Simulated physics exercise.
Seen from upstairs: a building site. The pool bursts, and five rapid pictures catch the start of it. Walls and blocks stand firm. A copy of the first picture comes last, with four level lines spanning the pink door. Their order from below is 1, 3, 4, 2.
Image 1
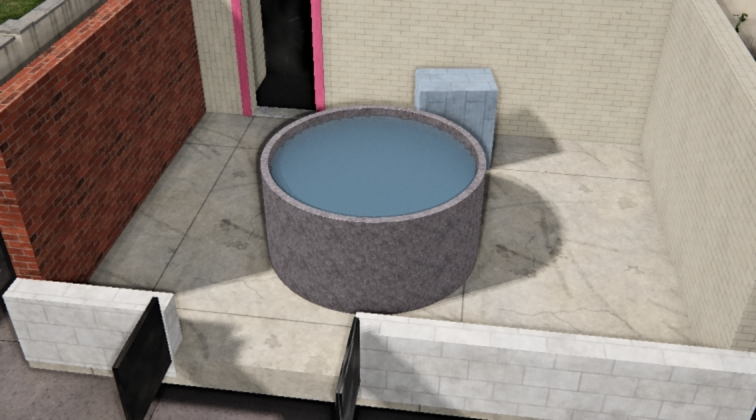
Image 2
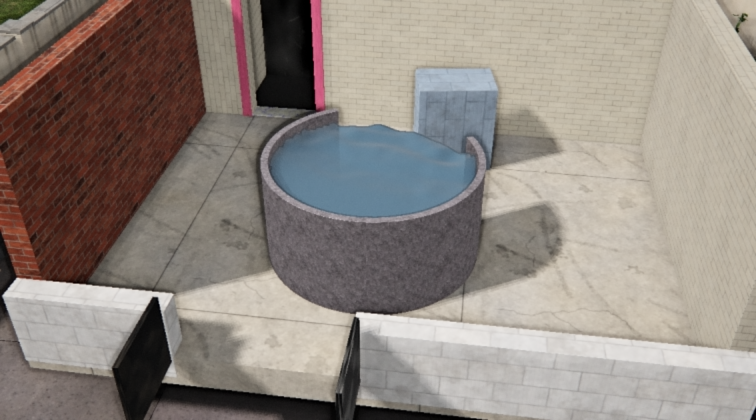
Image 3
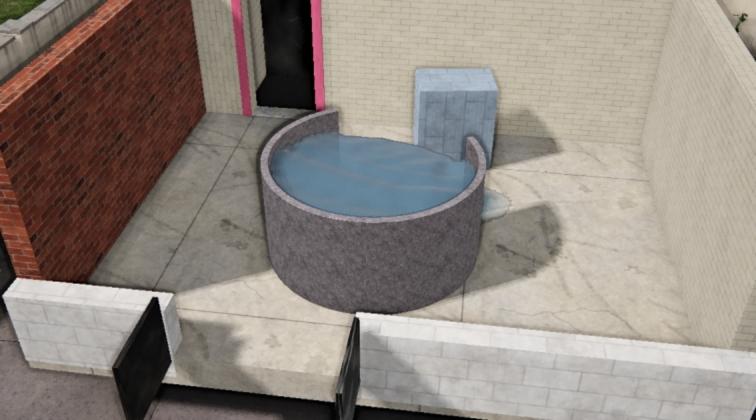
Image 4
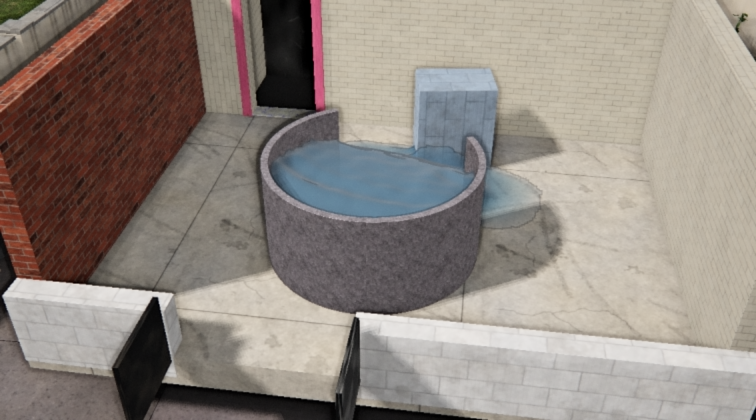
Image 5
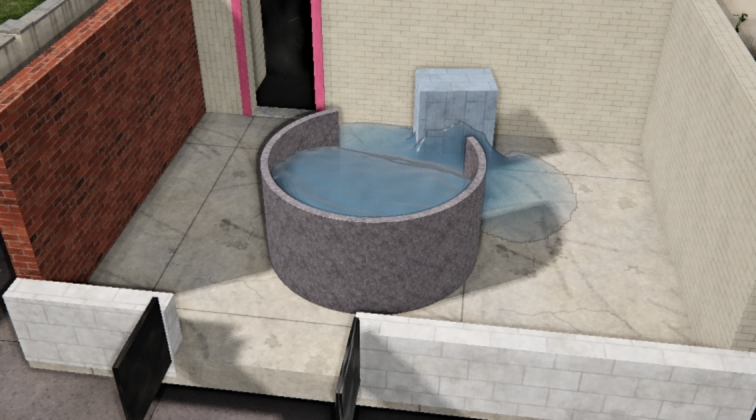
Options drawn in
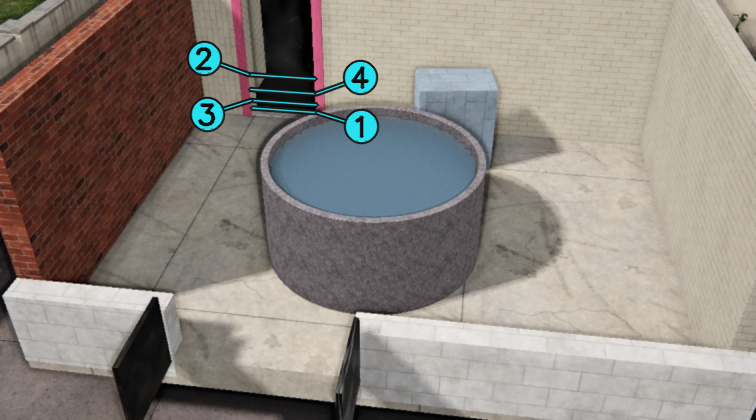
The clip opens on a round stone pool full of still water in a walled yard, seen from above. The back part of its wall disappears, and water bulges through the gap. It pours out behind the pool, spreading around the pale block and rightward across the paving.
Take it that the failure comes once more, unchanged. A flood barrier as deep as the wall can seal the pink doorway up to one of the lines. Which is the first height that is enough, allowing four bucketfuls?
3.
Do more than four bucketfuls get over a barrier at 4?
No.
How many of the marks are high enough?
Three of them.
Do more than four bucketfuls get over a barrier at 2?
No.
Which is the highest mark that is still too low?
Mark 1.
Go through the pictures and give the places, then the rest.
Water in the pool at rest, its middle at (373, 164); foot of the pink doorway at (284, 118); open gate at (263, 298), in the first frame.
Water covers 2 % of the ground, its front hidden from here, in the second frame.
Water covers 6 % of the ground, its front hidden from here, in the third frame.
In the fourth frame, 12 % of the ground under water, visible out to (532, 190).
In the fifth frame, 22 % of the ground under water, visible out to (563, 184).
In cyan, 1 at (284, 110); 2 at (281, 76); 3 at (283, 102); 4 at (283, 91); from the bottom up 1, 3, 4, 2.
With 1, about 9 bucketfuls get in.
With 2, nothing gets over.
With 3, a bucket or two gets in.
With 4, nothing gets over.
